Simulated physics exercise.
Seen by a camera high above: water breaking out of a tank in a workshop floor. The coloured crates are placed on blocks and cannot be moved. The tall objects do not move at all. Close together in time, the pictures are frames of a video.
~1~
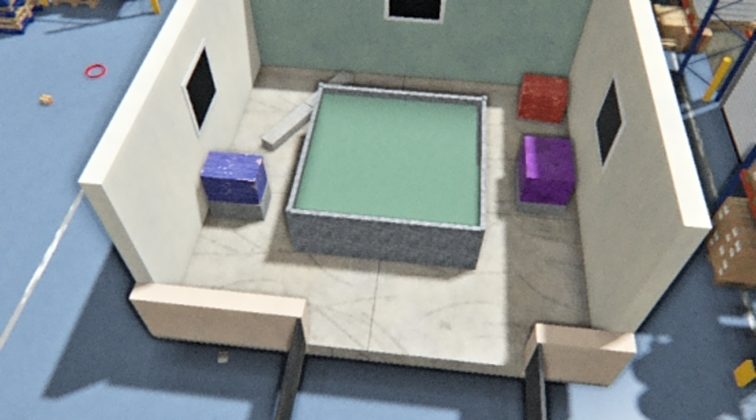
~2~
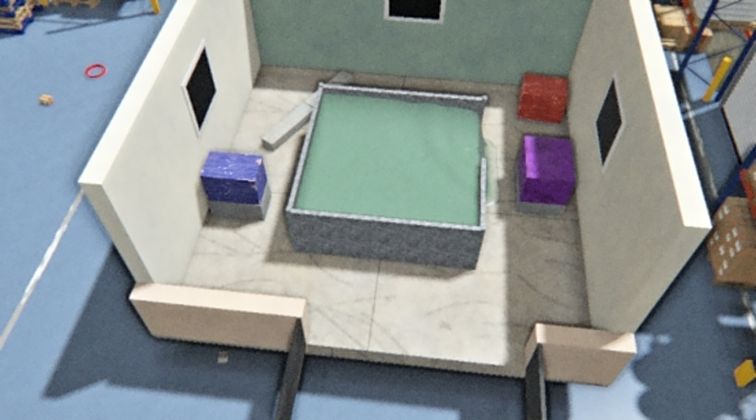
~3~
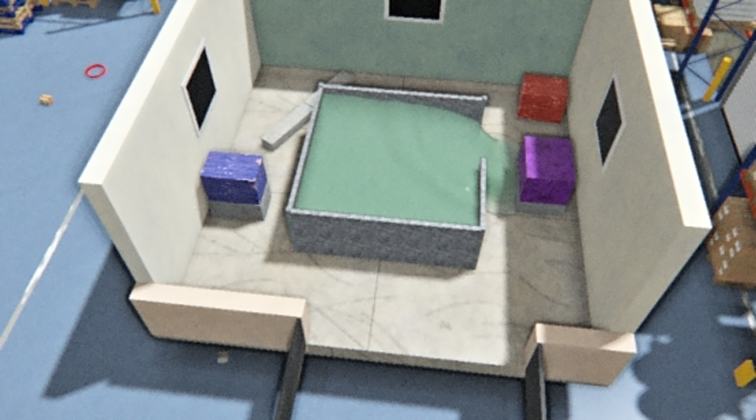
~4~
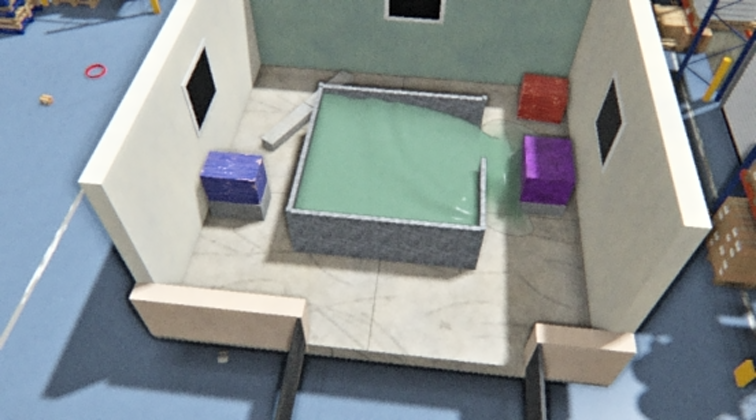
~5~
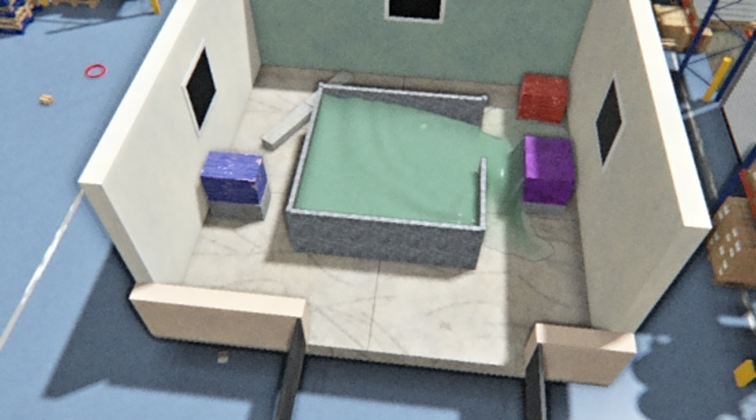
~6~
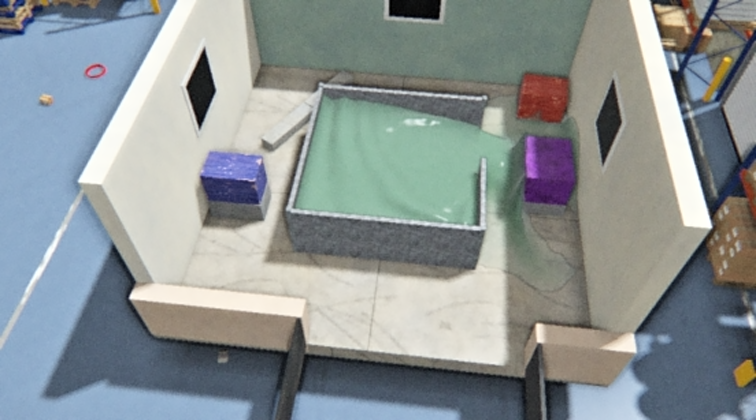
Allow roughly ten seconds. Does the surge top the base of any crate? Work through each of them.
The purple crate is exposed, the blue crate is protected, the red crate is exposed.
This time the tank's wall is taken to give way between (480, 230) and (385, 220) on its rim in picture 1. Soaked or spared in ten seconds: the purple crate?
Then: Purple crate stays untouched.
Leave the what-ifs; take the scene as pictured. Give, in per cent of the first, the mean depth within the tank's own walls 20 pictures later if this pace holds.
That would be roughly 48 per cent.
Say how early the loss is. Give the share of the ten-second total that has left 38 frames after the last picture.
Approximately 65 %.
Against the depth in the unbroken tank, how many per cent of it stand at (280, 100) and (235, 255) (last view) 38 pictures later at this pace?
In that order: 12 and 2 per cent.
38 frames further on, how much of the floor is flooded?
I reckon 95 per cent or so.
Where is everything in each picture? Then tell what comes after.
In the first picture, still water in the tank at (394, 154).
In the second picture, the front is at (487, 202), out from the gap at (477, 155).
In the third picture, water pours out at (476, 158) and has run to (515, 208).
In the fourth picture, the front is at a hidden place, out from the gap at (476, 159).
In the fifth picture, water pours out at (476, 159) and has run to (570, 136).
In the sixth picture, the front is at (552, 285), out from the gap at (476, 159).
A moment on, water covers 35 % of the floor; the purple crate water round its plinth, the blue crate not reached, the red crate water round its plinth.
Next, water covers 45 % of the floor; the purple crate water round its plinth, the blue crate not reached, the red crate water round its plinth.
Then, water covers 65 % of the floor; the purple crate water round its plinth, the blue crate not reached, the red crate water round its plinth.
Later, water covers 95 % of the floor; the purple crate water round its plinth, the blue crate water round its plinth, the red crate water round its plinth.
In the end, water covers 100 % of the floor; the purple crate was topped, the blue crate stayed above the water, the red crate was topped.
